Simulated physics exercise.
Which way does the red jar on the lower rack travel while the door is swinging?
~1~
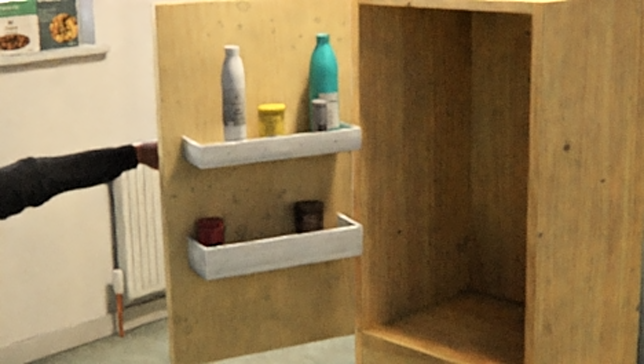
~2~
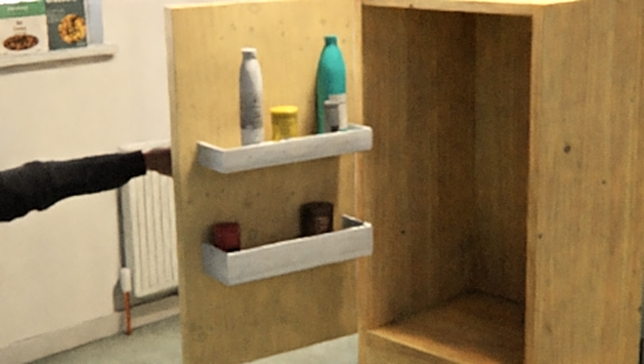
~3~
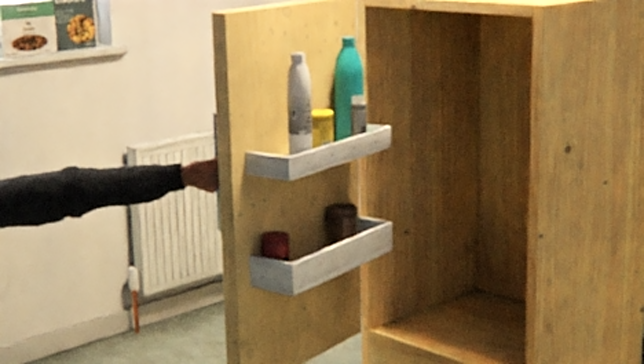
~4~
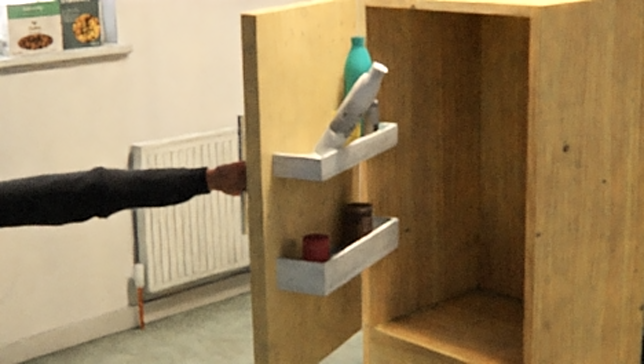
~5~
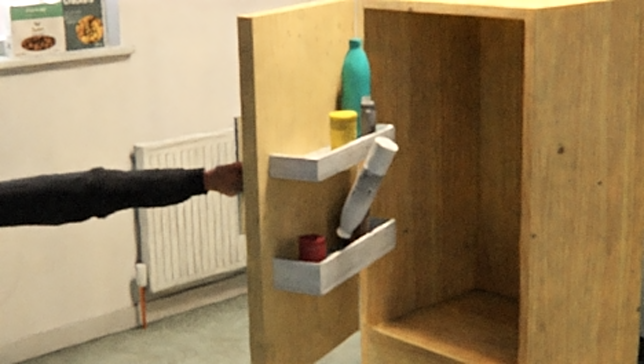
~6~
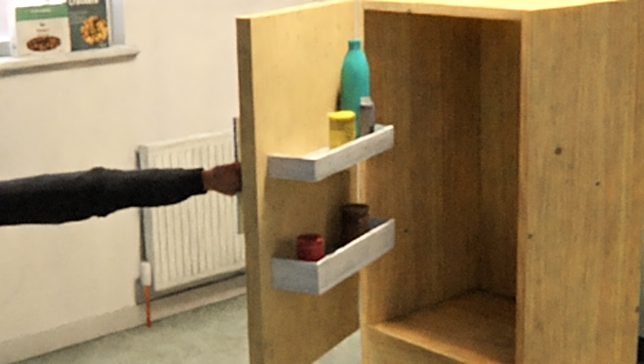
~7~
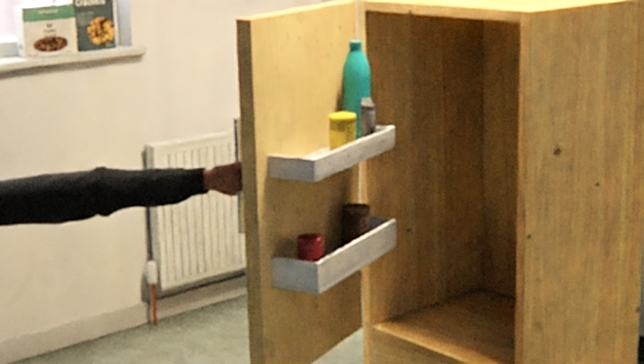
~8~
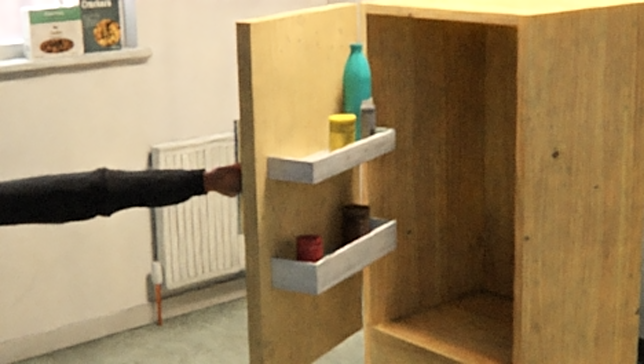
The red jar moves to the right, carried along on the lower rack as the door swings.
